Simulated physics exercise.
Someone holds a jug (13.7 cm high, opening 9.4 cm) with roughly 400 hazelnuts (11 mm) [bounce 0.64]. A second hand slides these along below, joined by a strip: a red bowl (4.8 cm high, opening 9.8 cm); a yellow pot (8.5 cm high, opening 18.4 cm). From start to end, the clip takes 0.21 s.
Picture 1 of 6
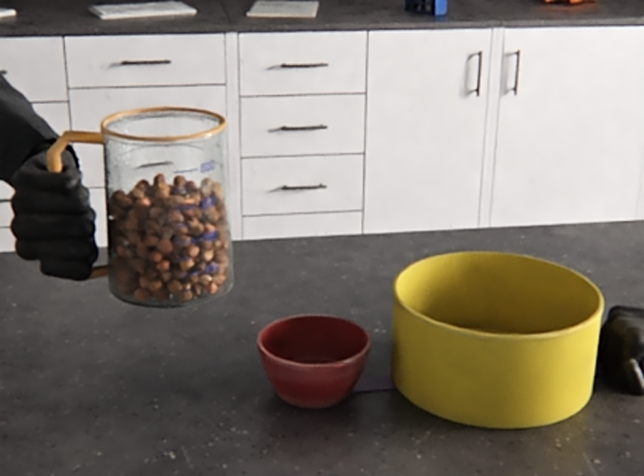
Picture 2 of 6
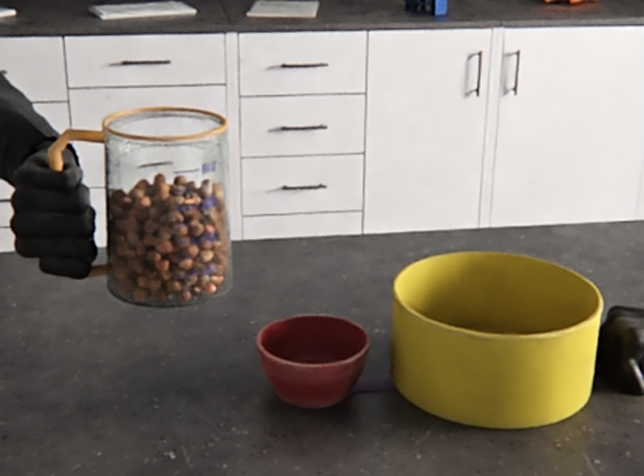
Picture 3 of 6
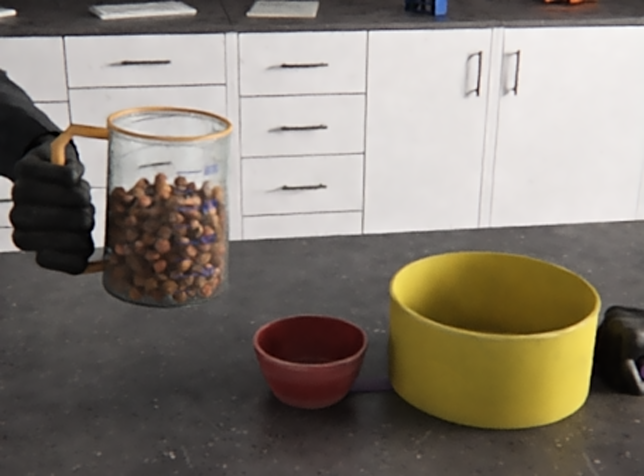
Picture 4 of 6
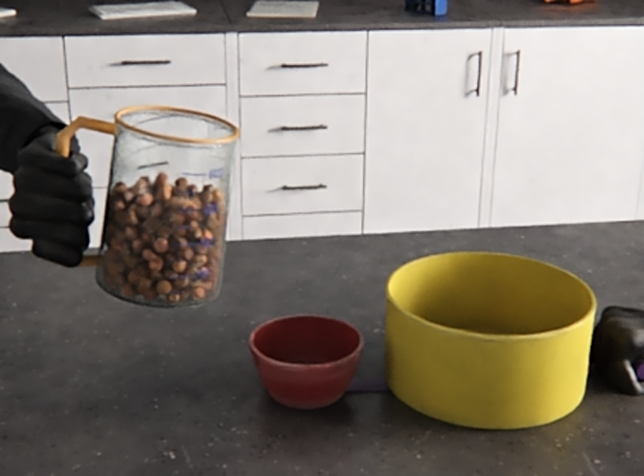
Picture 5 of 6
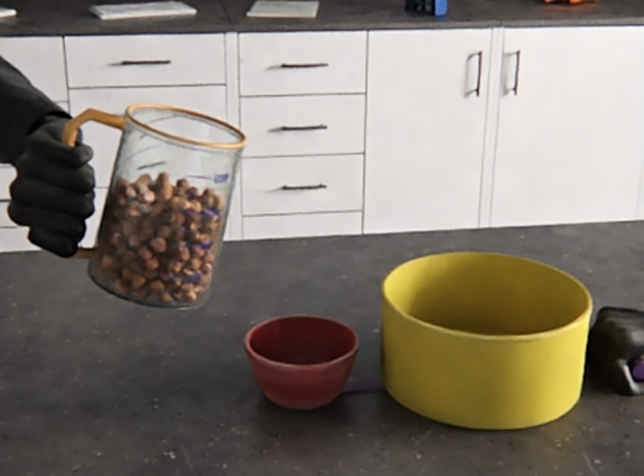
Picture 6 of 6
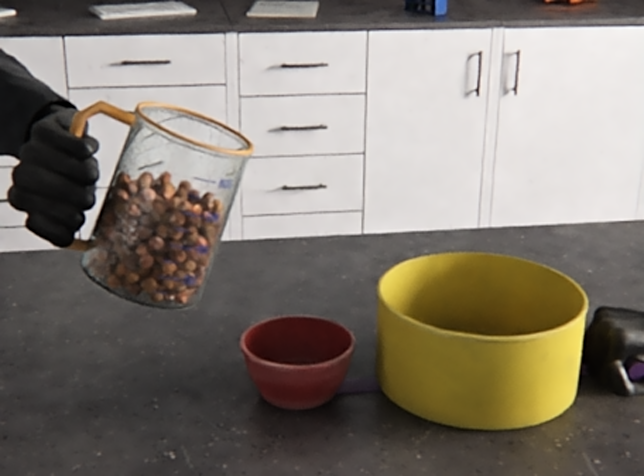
A black-gloved hand tilts a jug of nuts rightward as two bowls slide slightly left.
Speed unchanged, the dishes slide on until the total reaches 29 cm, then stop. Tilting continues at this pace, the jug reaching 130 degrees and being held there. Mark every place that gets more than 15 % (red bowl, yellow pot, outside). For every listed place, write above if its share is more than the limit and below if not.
Red bowl: Above, yellow pot: Below, outside everything: Above.
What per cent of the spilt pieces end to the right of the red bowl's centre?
Some 100 per cent.
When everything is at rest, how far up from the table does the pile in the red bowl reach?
4.5 cm, give or take.
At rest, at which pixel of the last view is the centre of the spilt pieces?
Around (181, 429).
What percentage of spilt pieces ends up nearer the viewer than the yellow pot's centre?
Share of spill: Approx. 60 %.
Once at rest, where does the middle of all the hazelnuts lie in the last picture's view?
About (113, 405).
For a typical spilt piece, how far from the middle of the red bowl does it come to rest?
I'd say close to 22 cm.
Then, 1.00 s after the last picture, tilt 130 degrees; jug 15 %, red bowl 30 %, outside 40 %, in the air 20 %; middle of all pieces on or above the table near (235, 352).
Then, 1.83 s after the last picture, tilt 130 degrees; red bowl 30 %, outside 70 %; middle of all pieces on or above the table near (192, 396).
Then, 2.60 s after the last picture, tilt 130 degrees; red bowl 30 %, outside 70 %; middle of all pieces on or above the table near (149, 399).
Then, 3.33 s after the last picture, tilt 130 degrees; red bowl 30 %, outside 70 %; middle of all pieces on or above the table near (132, 400).
In the end, jug 0 %, red bowl 30 %, yellow pot 0 %, outside 70 %.
